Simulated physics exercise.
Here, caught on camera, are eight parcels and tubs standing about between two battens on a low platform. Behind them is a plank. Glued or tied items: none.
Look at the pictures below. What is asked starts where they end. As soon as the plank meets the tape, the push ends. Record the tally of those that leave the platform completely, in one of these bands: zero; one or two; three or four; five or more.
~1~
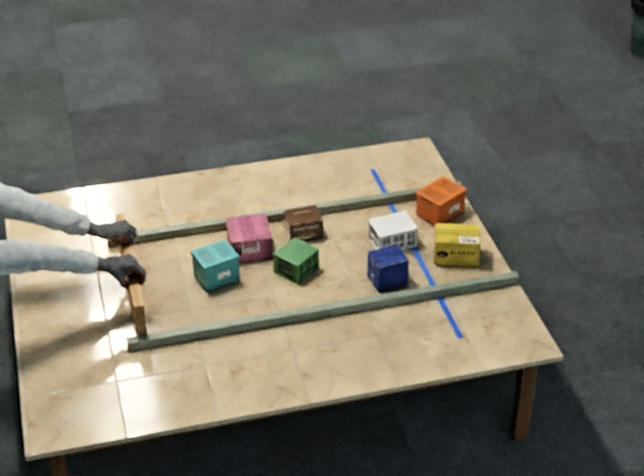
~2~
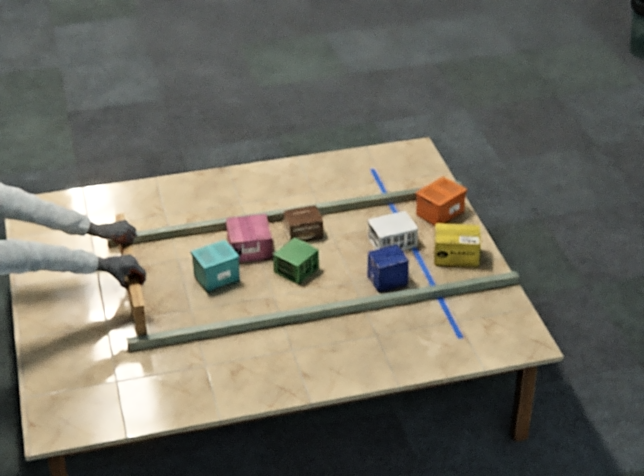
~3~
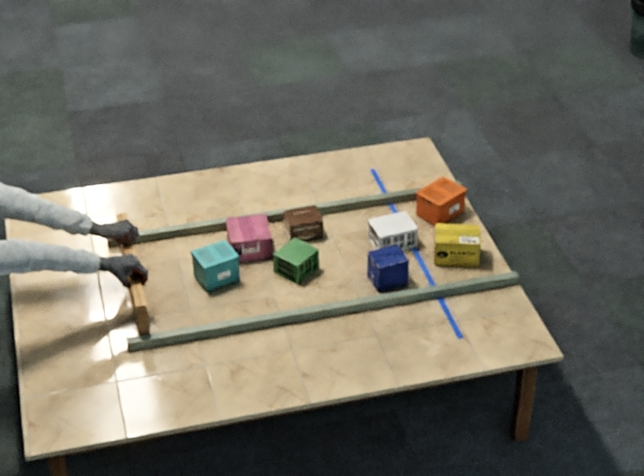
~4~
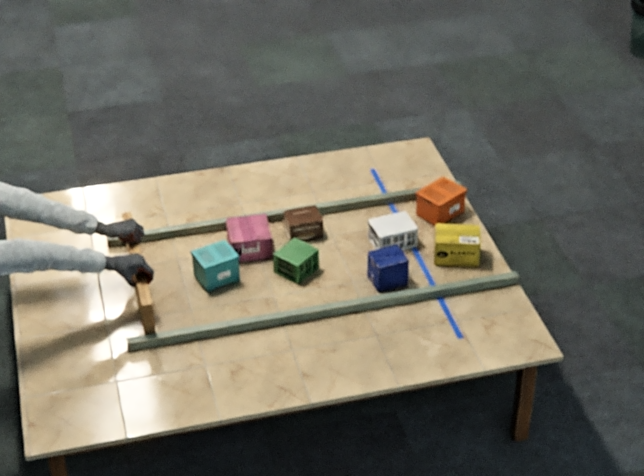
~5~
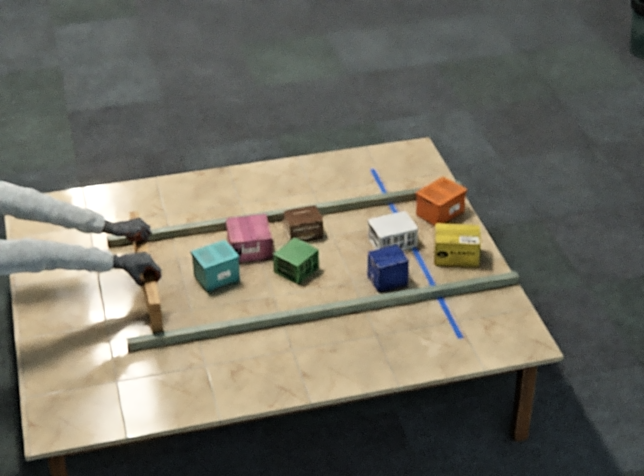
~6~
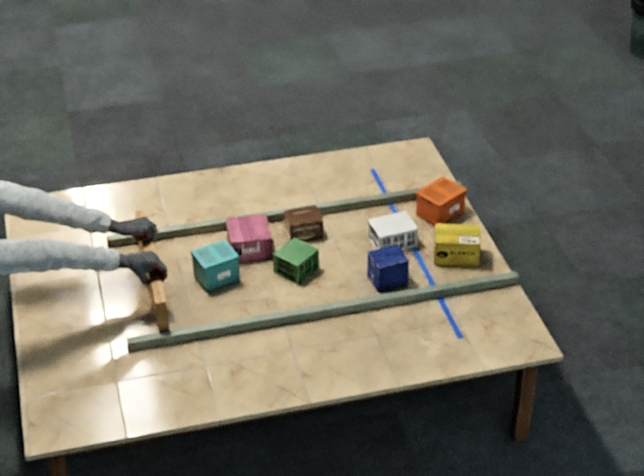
The fall count stops at one or two.
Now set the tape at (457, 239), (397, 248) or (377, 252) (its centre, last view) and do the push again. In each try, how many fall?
The counts come to 5, then 1, then 0.
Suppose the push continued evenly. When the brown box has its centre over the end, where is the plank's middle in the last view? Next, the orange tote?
The middle is at (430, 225) when it's the brown box, and at (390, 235) when it's the orange tote.
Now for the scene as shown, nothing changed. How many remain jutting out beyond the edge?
1 in all.
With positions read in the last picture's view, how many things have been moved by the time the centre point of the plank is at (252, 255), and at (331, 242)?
So 3, and at the other place 5.
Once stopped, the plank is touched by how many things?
That makes 3.
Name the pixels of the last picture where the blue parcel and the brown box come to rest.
Around (443, 260), then around (448, 196).
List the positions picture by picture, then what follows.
Orange tote (441, 202); yellow parcel (457, 245); white crate (393, 233); plank (131, 275); tape (413, 246), in the first picture.
Yellow parcel (457, 245); pink parcel (249, 238), in the second picture.
White crate (393, 233); blue parcel (388, 268), in the third picture.
Orange tote (441, 202); green crate (296, 261), in the fourth picture.
Yellow parcel (457, 245); plank (146, 272), in the fifth picture.
Orange tote (441, 202); yellow parcel (457, 245); white crate (393, 233); plank (152, 271); tape (413, 246), in the sixth picture.
Soon after, none off yet; orange tote at rest near (441, 202); yellow parcel at rest near (457, 245); white crate at rest near (393, 233).
In the end, the number that fall off is one or two; gone, yellow parcel and orange tote.
